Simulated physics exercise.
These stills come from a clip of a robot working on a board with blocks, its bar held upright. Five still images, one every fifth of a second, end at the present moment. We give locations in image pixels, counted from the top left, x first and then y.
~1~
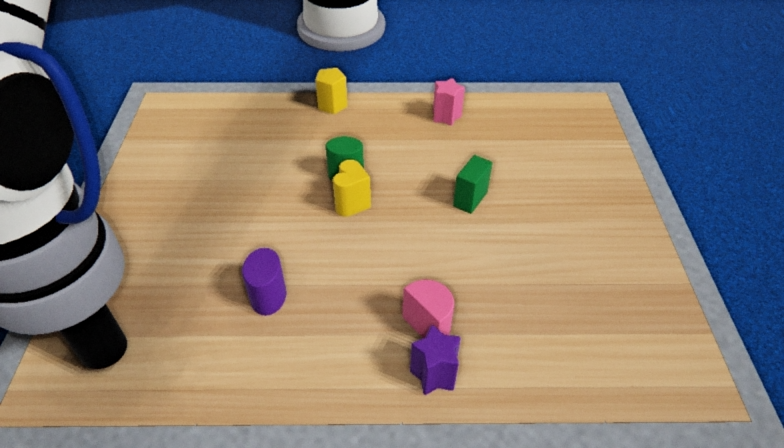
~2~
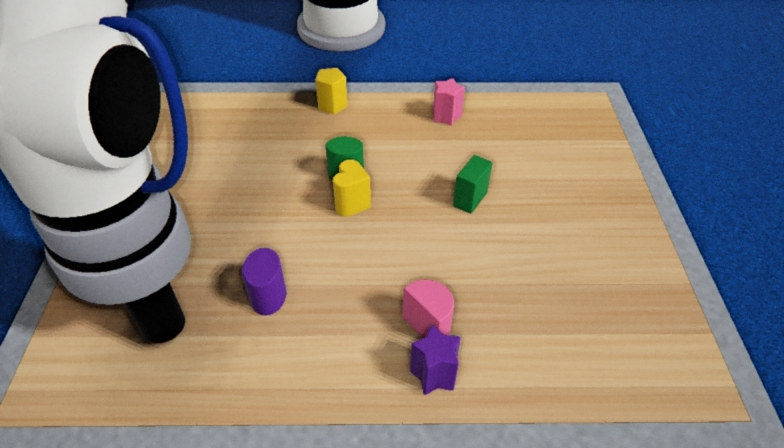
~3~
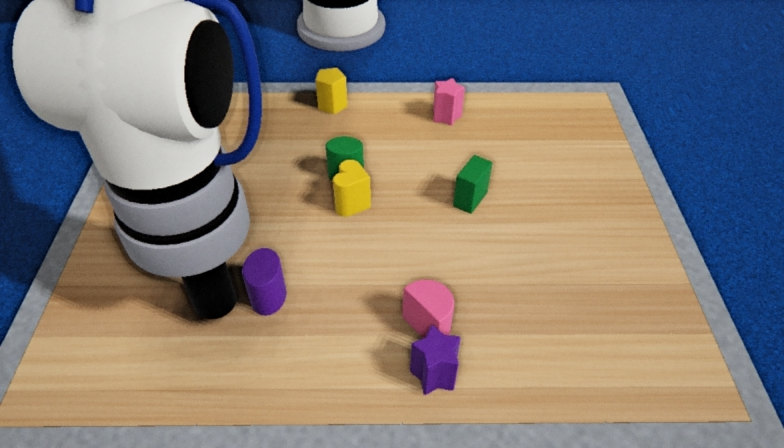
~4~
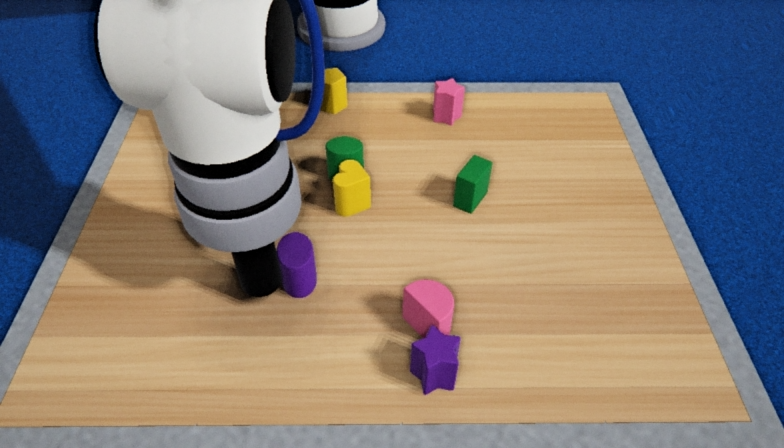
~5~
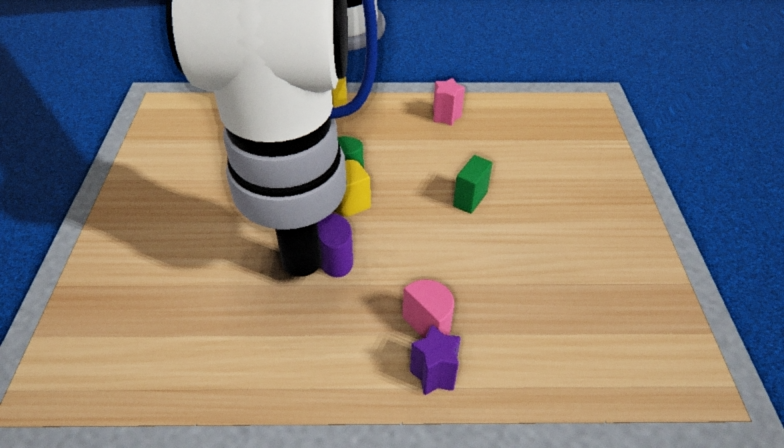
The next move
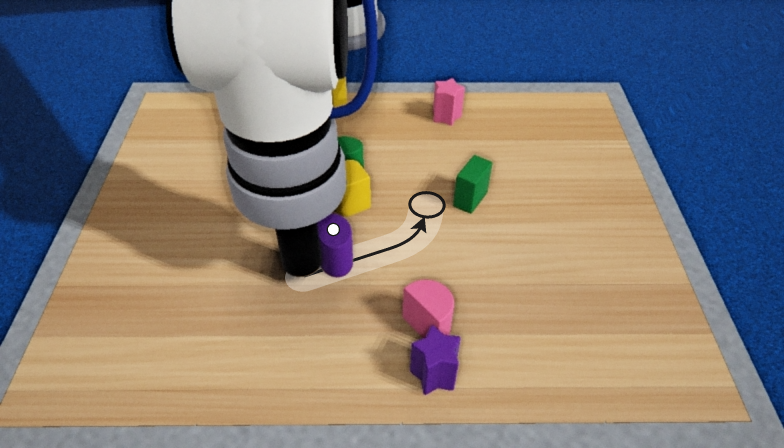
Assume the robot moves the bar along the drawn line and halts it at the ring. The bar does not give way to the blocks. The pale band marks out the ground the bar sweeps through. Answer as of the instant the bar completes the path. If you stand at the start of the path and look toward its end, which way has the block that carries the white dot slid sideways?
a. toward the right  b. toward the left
b: Toward the left.
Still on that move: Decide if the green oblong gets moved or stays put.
Well, the green oblong holds its place.
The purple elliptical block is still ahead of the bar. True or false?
The claim holds.
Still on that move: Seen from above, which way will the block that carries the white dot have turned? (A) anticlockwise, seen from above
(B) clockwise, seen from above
Choice A: Anticlockwise, seen from above.
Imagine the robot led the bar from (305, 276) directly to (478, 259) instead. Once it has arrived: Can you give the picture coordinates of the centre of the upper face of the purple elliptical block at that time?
I predict (387, 208).
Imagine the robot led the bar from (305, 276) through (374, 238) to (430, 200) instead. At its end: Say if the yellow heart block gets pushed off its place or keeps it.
Left where it is.
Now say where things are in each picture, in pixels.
In the first picture, lower end of the bar (105, 350), tops of blocks, purple elliptical block (261, 266), green oblong (475, 168).
In the second picture, bar (164, 325), blocks as before.
In the third picture, bar (216, 303), blocks as before.
In the fourth picture, bar (262, 281), purple elliptical block (294, 249).
In the fifth picture, bar (302, 262), purple elliptical block (333, 229), green oblong (475, 168).
The drawn path runs from (305, 276) via (359, 259) and (409, 240), ending at (427, 205); the dot is on the purple elliptical block.
The first path, step by step. One third of the way, bar (359, 244); purple elliptical block (379, 206), turned 45° anticlockwise.
Two thirds of the way, bar (410, 225); purple elliptical block (410, 183), turned 115° anticlockwise.
At the end, bar (428, 190); purple elliptical block (415, 151), turned 150° anticlockwise; green oblong not moved.
